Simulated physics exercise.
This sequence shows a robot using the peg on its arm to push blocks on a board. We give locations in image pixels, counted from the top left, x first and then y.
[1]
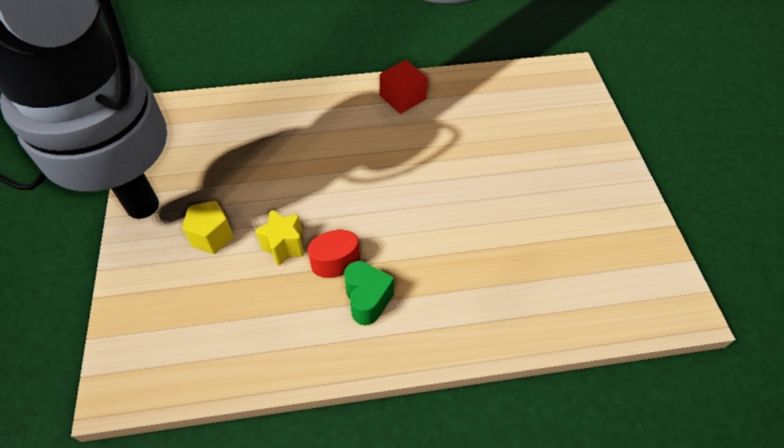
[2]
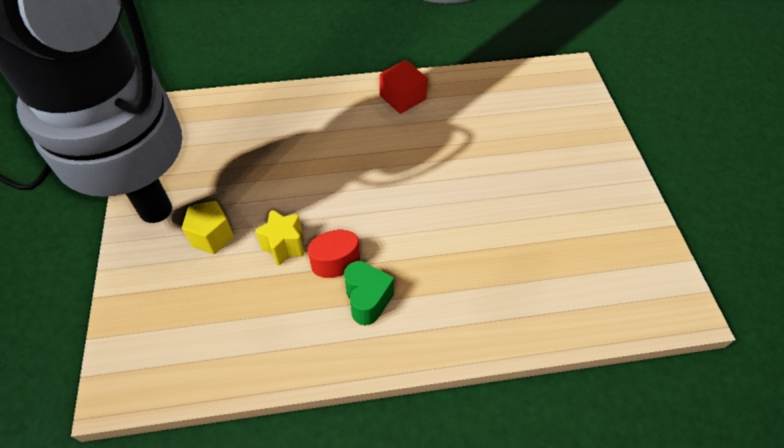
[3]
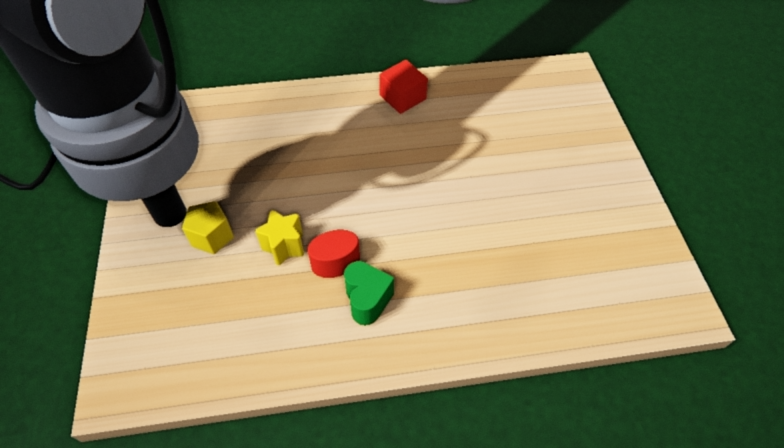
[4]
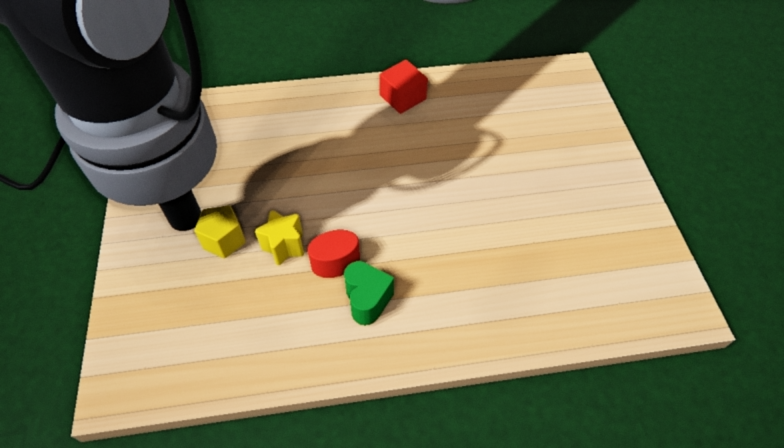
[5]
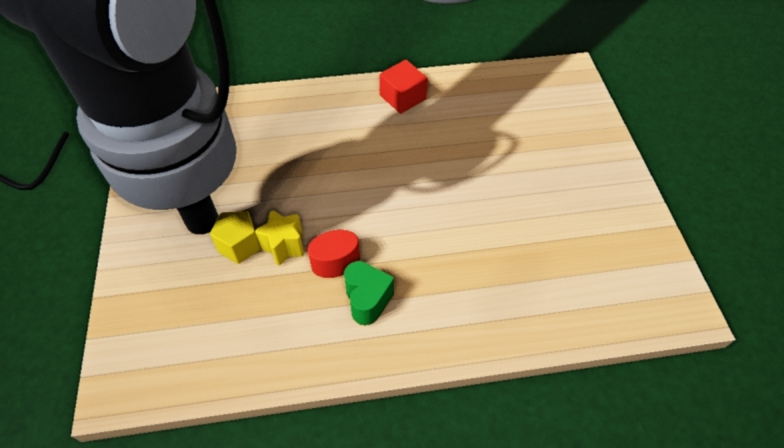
A grey and black robot arm with a dark peg reaches in at the upper left of a striped wooden board on a green surface, seen from above at an angle. A yellow block, yellow star, red oval and green heart run down toward the centre, with a red block near the top edge. The peg slides right and pushes the yellow block up beside the unmoving star.
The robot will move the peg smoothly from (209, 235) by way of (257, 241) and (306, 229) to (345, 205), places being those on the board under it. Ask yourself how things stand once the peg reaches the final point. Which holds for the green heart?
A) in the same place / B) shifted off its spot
I choose B.
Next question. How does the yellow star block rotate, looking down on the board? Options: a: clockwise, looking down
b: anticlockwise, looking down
The answer is b.
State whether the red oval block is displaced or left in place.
Its place changes.
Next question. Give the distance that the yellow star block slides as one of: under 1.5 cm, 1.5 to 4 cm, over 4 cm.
It will move more than 4 cm.
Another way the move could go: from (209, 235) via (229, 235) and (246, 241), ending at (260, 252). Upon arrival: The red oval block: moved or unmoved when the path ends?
From what I can tell, it won't keep its place.
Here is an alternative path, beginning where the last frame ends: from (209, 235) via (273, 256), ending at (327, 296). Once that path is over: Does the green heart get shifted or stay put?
It shifts position.
The first path, step by step. One third of the way, peg at (253, 227); yellow pentagonal block at (278, 240), turned 25° clockwise; yellow star block at (317, 234), turned 30° anticlockwise; red oval block at (353, 247).
Two thirds of the way, peg at (303, 216); yellow pentagonal block at (301, 243), turned 50° clockwise; yellow star block at (339, 238), turned 40° anticlockwise; red oval block at (377, 246); green heart at (378, 288), turned 35° clockwise.
At the end, peg at (343, 190); yellow pentagonal block at (301, 243), turned 50° clockwise; yellow star block at (339, 238), turned 40° anticlockwise; red oval block at (377, 246); green heart at (378, 288), turned 35° clockwise.
